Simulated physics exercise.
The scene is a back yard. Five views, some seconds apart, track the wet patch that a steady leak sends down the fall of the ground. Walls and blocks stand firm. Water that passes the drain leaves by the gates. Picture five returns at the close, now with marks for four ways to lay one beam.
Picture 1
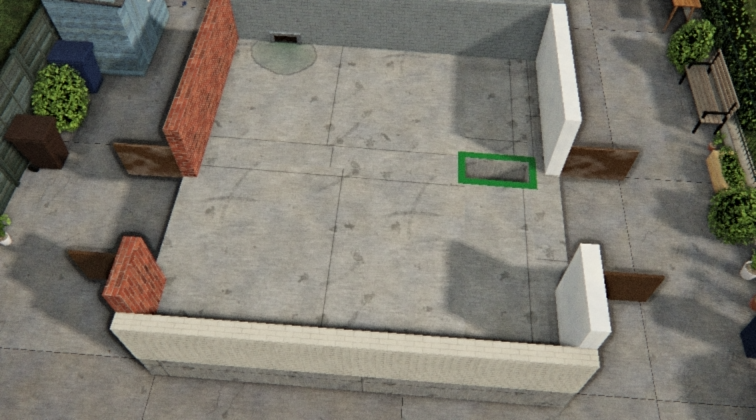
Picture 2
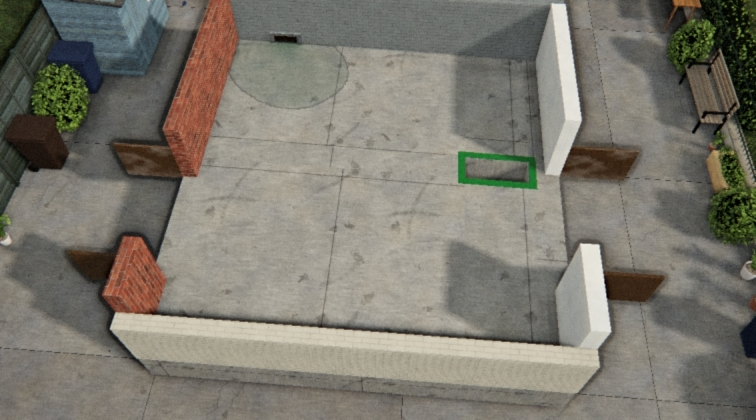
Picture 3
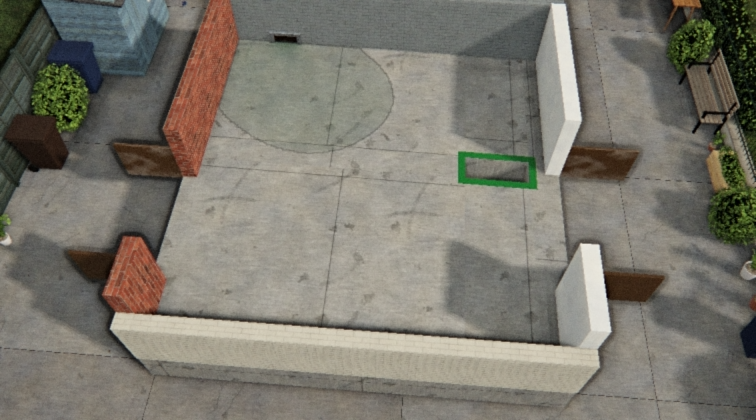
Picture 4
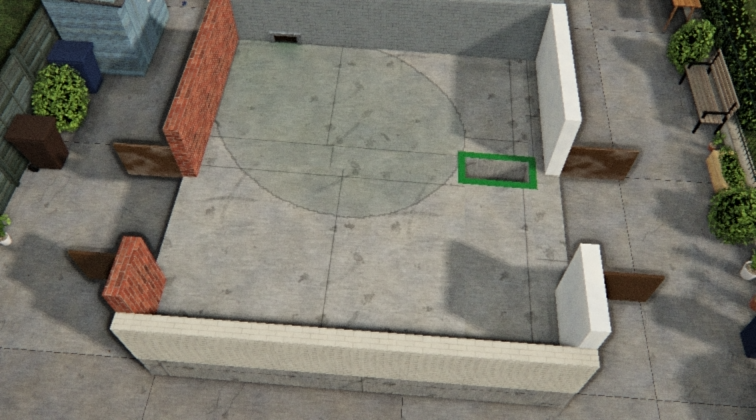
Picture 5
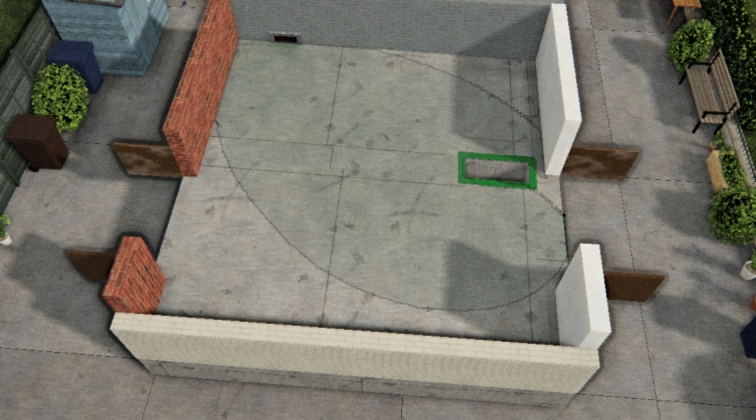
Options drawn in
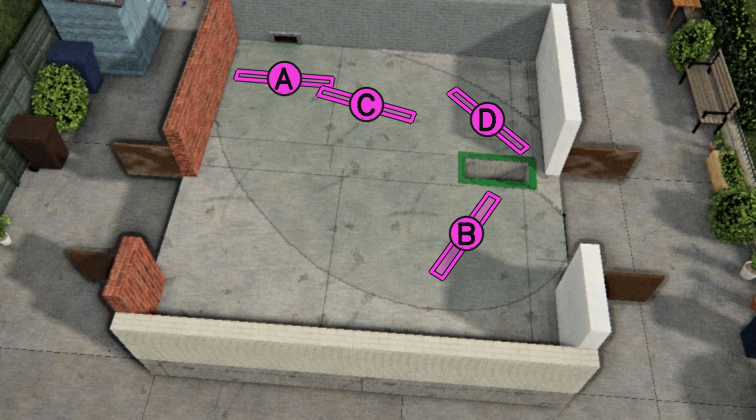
A thin, faintly dark sheet of water spreads across the grey paving of a walled back yard, seen from high above by a still camera. A red brick wall stands on the left, a white one on the right, a cream one in front and a grey one behind, with brown gates open at the side gaps. From a small outlet at the back left, the rounded edge widens rightward and forward, reaching the green-framed drain and passing around it.
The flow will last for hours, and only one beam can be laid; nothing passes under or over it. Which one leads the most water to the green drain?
The answer is position A.
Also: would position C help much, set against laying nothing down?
No.
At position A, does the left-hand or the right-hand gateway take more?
The right gate.
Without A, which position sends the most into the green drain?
Here it is position B.
On the marked copy, A from (237, 74) to (331, 82); B from (436, 275) to (493, 196); C from (320, 91) to (412, 117); D from (452, 91) to (524, 149).
Choosing A, about 75 % of the stream goes into the green drain, about 19 % out by the gates.
Choosing B, about 56 % of the stream goes into the green drain, about 43 % out by the gates.
Choosing C, about 35 % of the stream goes into the green drain, about 65 % out by the gates.
Choosing D, about 34 % of the stream goes into the green drain, about 65 % out by the gates.
